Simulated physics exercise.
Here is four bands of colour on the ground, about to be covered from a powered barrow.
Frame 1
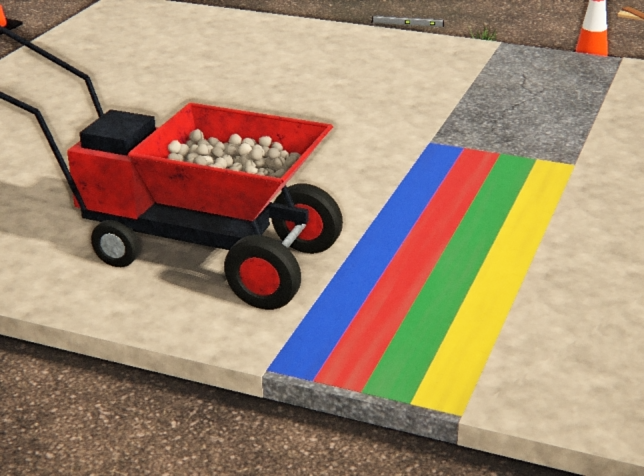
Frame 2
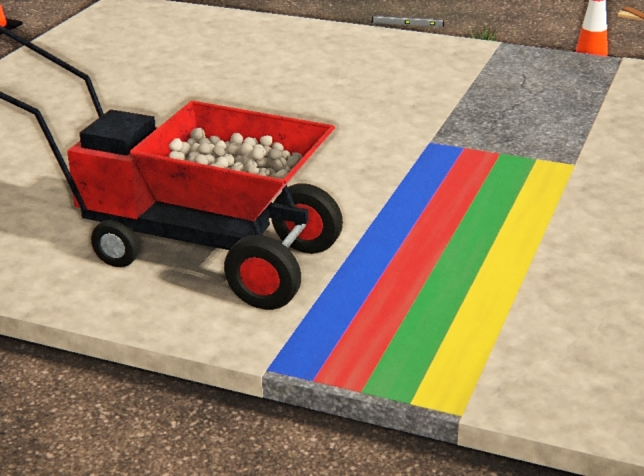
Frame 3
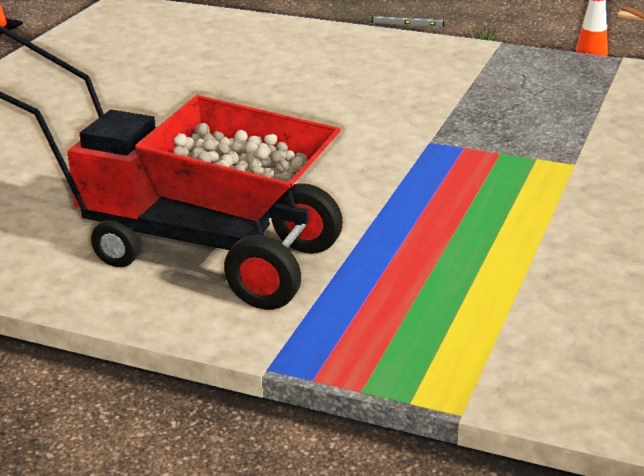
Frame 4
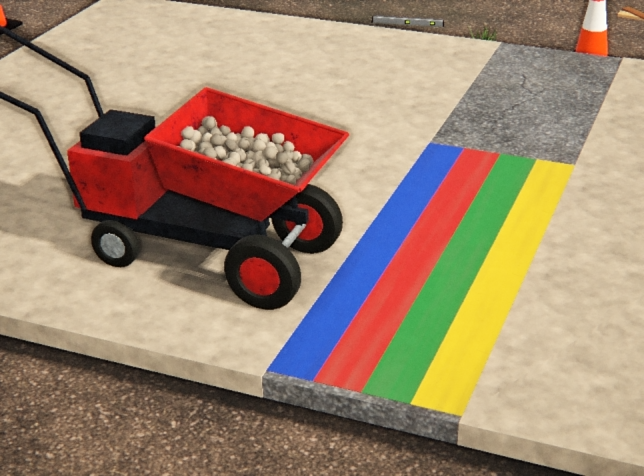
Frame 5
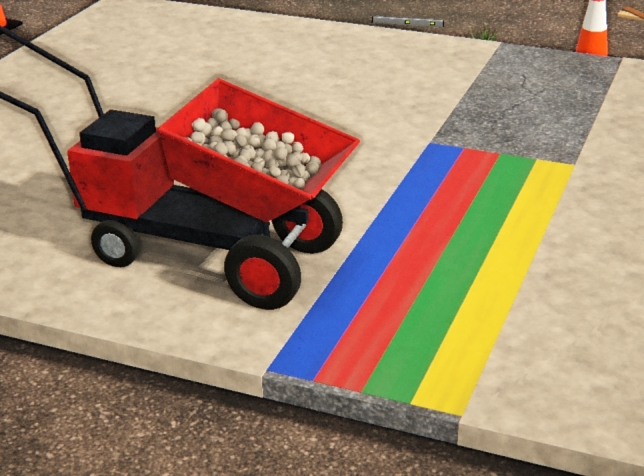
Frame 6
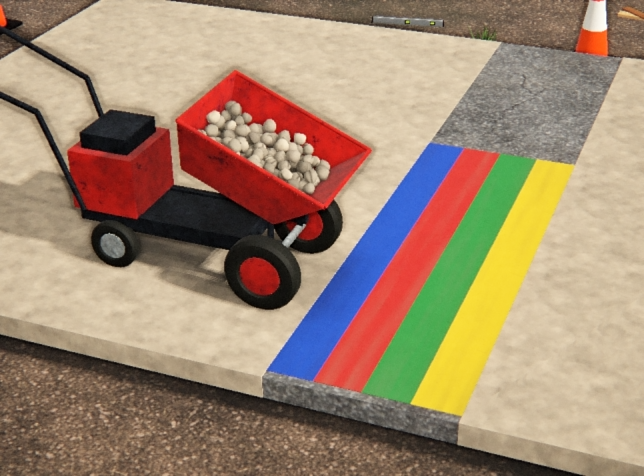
A red barrow's skip full of pebbles tilts steadily forward beside four coloured ground stripes.
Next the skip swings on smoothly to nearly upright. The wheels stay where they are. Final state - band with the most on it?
Green band.
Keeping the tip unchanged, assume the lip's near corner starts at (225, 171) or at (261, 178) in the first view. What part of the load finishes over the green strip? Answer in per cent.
The first stopping place yields 20 % and the other yields 30 %.
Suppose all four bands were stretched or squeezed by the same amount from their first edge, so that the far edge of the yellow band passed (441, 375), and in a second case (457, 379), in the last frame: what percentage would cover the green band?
About 30 per cent first, then about 40 per cent.
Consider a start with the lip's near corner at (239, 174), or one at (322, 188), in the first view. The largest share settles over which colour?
On the first try it comes out as the strip in red, and on the second as the strip in yellow.
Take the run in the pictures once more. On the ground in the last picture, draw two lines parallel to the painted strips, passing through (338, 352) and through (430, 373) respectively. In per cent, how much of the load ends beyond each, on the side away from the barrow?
Roughly 100 and 40 %.
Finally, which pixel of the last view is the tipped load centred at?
Roughly pixel (447, 303).
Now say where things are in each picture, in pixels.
In the first frame, lip of the skip at (281, 181), level; top of the load at (227, 162), river pebbles; blue strip at (312, 342); red strip at (358, 352); green strip at (405, 363); yellow strip at (454, 374).
In the second frame, lip of the skip at (284, 182), tipped barely; top of the load at (228, 161).
In the third frame, lip of the skip at (290, 185), tipped barely; top of the load at (212, 158).
In the fourth frame, lip of the skip at (299, 190), tipped a little; top of the load at (216, 140).
In the fifth frame, lip of the skip at (311, 197), tipped clearly; top of the load at (215, 141).
In the sixth frame, lip of the skip at (324, 208), tipped clearly; top of the load at (228, 136); blue strip at (312, 342); red strip at (358, 352); green strip at (405, 363); yellow strip at (454, 374).
Soon after the last picture, skip tipped steeply; all in the skip.
A little later, skip tipped right over; about half in the skip; a small part over the red strip; about a quarter over the green strip.
Later still, skip tipped right over; a small part in the skip; about a quarter over the red strip; about a third over the green strip; about a quarter over the yellow strip; a small part off the paint.
At rest, skip tipped right over; a stray few in the skip; none over the blue strip; about a quarter over the red strip; about a third over the green strip; about a quarter over the yellow strip; about a quarter off the paint.
